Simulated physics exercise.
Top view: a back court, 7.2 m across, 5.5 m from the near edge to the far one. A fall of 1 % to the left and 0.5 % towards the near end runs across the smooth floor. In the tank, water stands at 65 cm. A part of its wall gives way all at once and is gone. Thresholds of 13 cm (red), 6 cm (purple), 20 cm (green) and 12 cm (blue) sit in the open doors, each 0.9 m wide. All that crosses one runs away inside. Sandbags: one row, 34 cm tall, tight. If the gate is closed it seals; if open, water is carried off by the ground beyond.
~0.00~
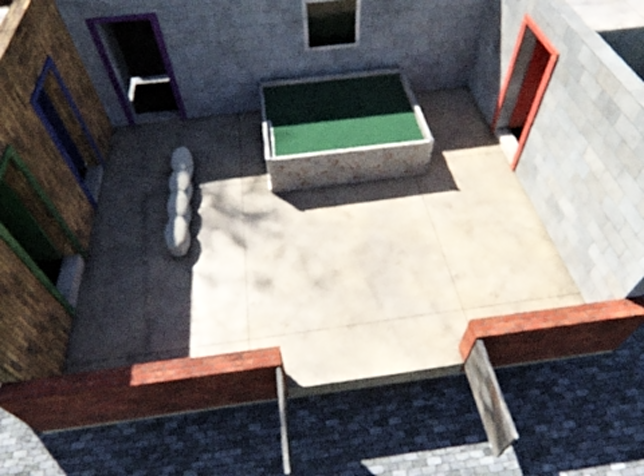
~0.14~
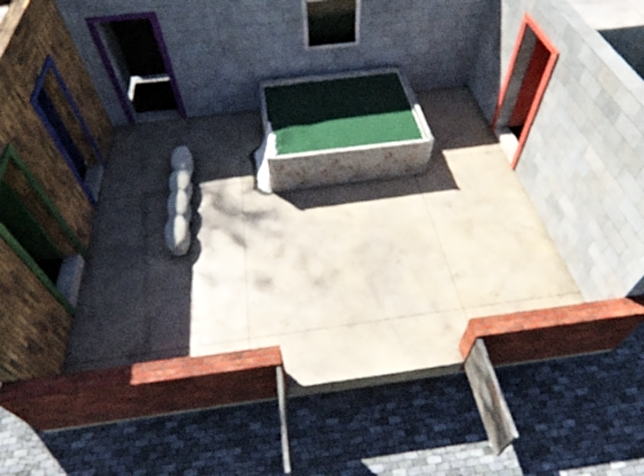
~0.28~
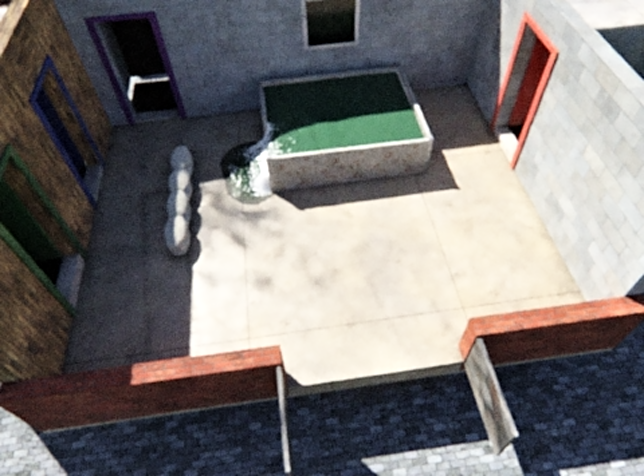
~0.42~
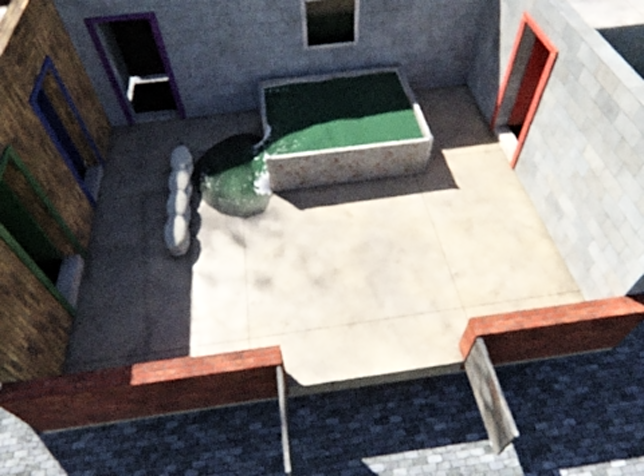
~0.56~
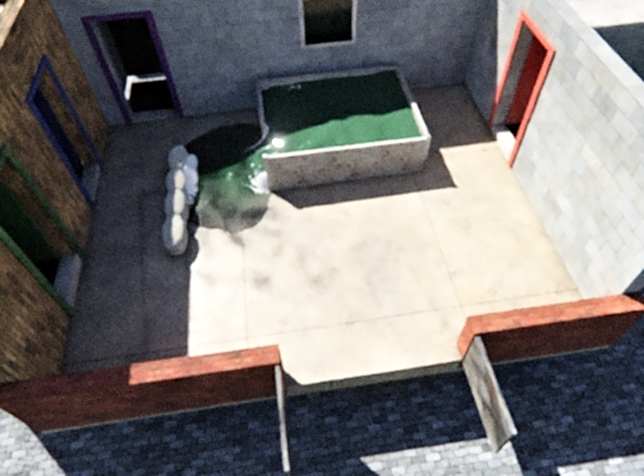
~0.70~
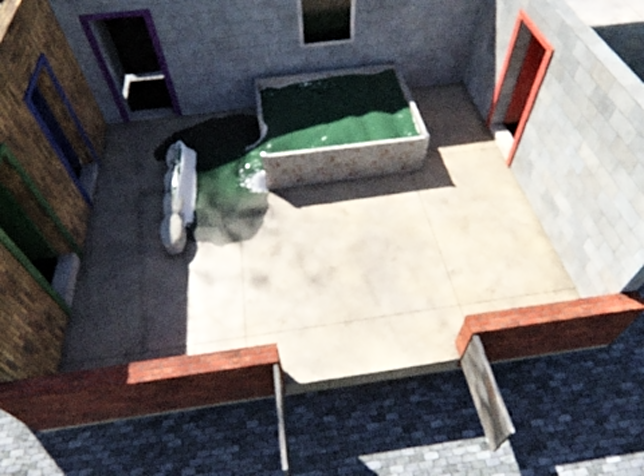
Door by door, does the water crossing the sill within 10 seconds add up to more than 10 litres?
The red door lets in a smaller amount than the limit. The purple door lets in a larger amount than the limit. The green door lets in a smaller amount than the limit. The blue door lets in a smaller amount than the limit.
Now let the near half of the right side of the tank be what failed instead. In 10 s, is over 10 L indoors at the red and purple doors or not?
Compared with that limit, red goes higher while purple falls short.
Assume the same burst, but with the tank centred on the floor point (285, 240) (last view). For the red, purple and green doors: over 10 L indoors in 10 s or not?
Lab note: Vs limit, red door limit held; purple door limit broken; green door limit broken.
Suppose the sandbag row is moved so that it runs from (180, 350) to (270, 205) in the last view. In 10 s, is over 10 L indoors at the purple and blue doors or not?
Checking the limit, purple is too much, blue is too much.
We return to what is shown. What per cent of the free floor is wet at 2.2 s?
Roughly 40 % of the floor is wet.
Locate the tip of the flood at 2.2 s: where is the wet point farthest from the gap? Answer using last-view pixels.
Somewhere about (82, 398).
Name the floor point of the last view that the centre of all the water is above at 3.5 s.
I'd say somewhere around (273, 177).
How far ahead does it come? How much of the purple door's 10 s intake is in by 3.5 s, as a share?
Share: ~ 50 %.
After 1.4 s water covers 20 % of the floor and is deepest (48 cm) near (188, 184); red door not reached, purple door 12 cm at the sill, 1 L in, green door not reached, blue door not reached.
After 2.2 s water covers 40 % of the floor and is deepest (45 cm) near (188, 184); red door not reached, purple door 18 cm at the sill, 40 L in, green door not reached, blue door 2 cm at the sill, 0 L in.
After 3.5 s water covers 50 % of the floor and is deepest (32 cm) near (188, 184); red door not reached, purple door 15 cm at the sill, 113 L in, green door 7 cm at the sill, 0 L in, blue door 7 cm at the sill, 0 L in.
After 6.0 s water covers 70 % of the floor and is deepest (24 cm) near (188, 184); red door not reached, purple door 12 cm at the sill, 180 L in, green door 12 cm at the sill, 0 L in, blue door 4 cm at the sill, 0 L in.
After 10.0 s water covers 85 % of the floor and is deepest (16 cm) near (53, 402); red door 2 cm at the sill, 0 L in, purple door 12 cm at the sill, 234 L in, green door 11 cm at the sill, 0 L in, blue door 13 cm at the sill, 3 L in.
